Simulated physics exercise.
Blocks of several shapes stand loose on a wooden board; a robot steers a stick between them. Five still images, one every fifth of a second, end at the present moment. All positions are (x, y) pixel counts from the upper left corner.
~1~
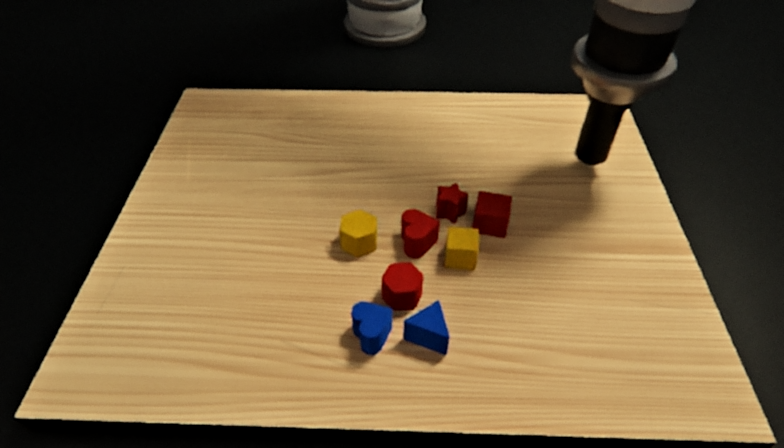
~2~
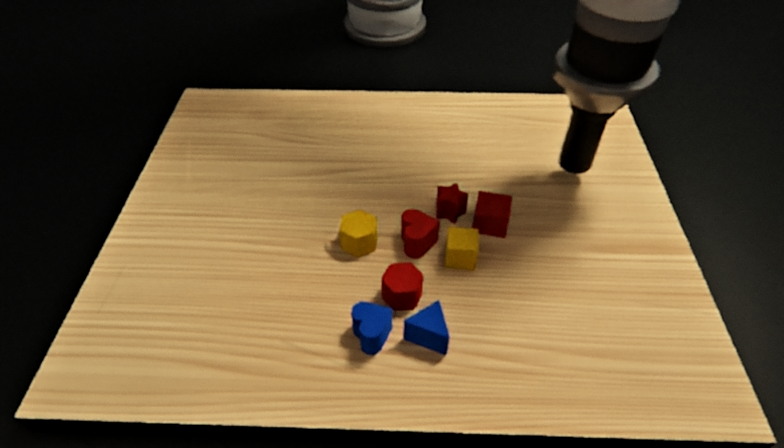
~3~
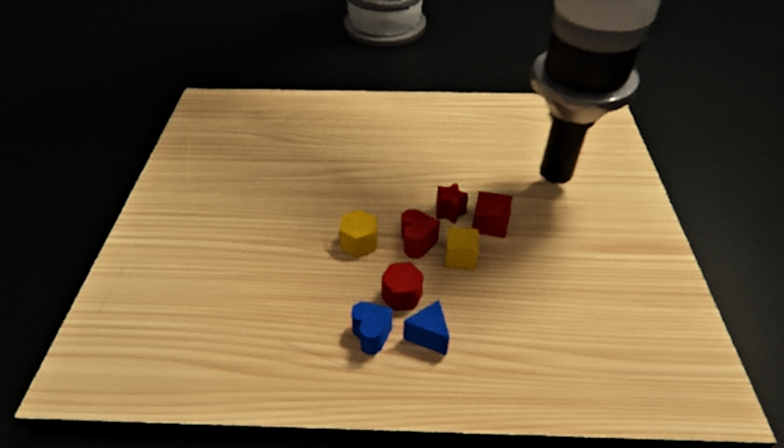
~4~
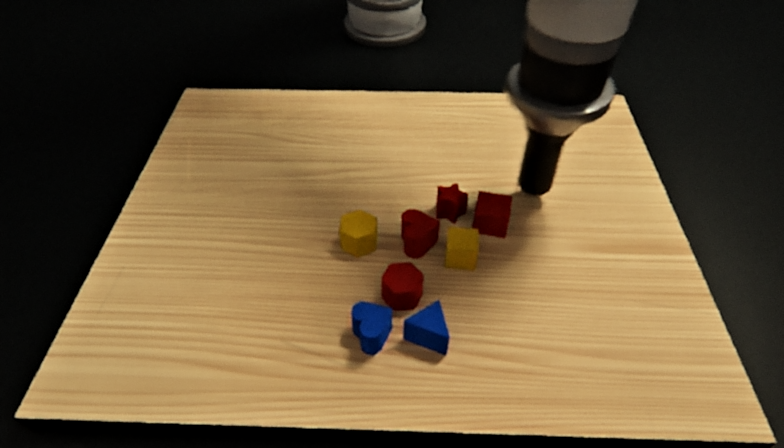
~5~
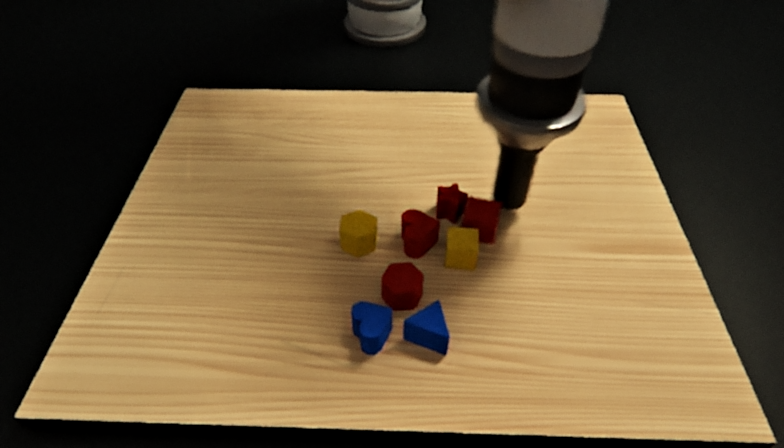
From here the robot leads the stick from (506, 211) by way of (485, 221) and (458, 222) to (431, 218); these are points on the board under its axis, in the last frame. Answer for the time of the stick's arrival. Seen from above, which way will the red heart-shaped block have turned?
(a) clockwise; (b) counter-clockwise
I choose a.
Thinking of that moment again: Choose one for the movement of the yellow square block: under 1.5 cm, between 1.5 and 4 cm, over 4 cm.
Between 1.5 and 4 cm.
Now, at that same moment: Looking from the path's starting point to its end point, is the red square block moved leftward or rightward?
It is displaced to the left.
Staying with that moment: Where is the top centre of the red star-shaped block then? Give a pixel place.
I'd say the red star-shaped block ends with its top centre at (413, 182).
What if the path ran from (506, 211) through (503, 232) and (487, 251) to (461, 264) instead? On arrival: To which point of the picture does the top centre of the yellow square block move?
(421, 253)
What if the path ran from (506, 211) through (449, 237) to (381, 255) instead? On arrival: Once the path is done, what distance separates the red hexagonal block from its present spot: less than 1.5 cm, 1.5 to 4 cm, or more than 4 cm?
Shift: 1.5 to 4 cm.
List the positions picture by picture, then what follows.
The first frame shows stick's lower end (590, 156); red heart-shaped block (418, 222); red star-shaped block (452, 192); yellow square block (463, 238); red square block (494, 204).
The second frame shows stick (574, 165); blocks still.
The third frame shows stick (556, 174); blocks still.
The fourth frame shows stick (534, 186); blocks still.
The fifth frame shows stick (509, 199); red heart-shaped block (418, 222); red star-shaped block (452, 192); yellow square block (463, 238); red square block (483, 209).
On the path given first. Halfway along, stick (473, 211); red heart-shaped block (409, 223); red star-shaped block (442, 192), turned 30° clockwise; yellow square block (454, 251); red square block (448, 225).
At the end, stick (431, 206); red heart-shaped block (384, 230), turned 25° clockwise; red star-shaped block (413, 182), turned 85° clockwise; yellow square block (453, 252), turned 10° anticlockwise; red square block (427, 228), turned 65° anticlockwise.
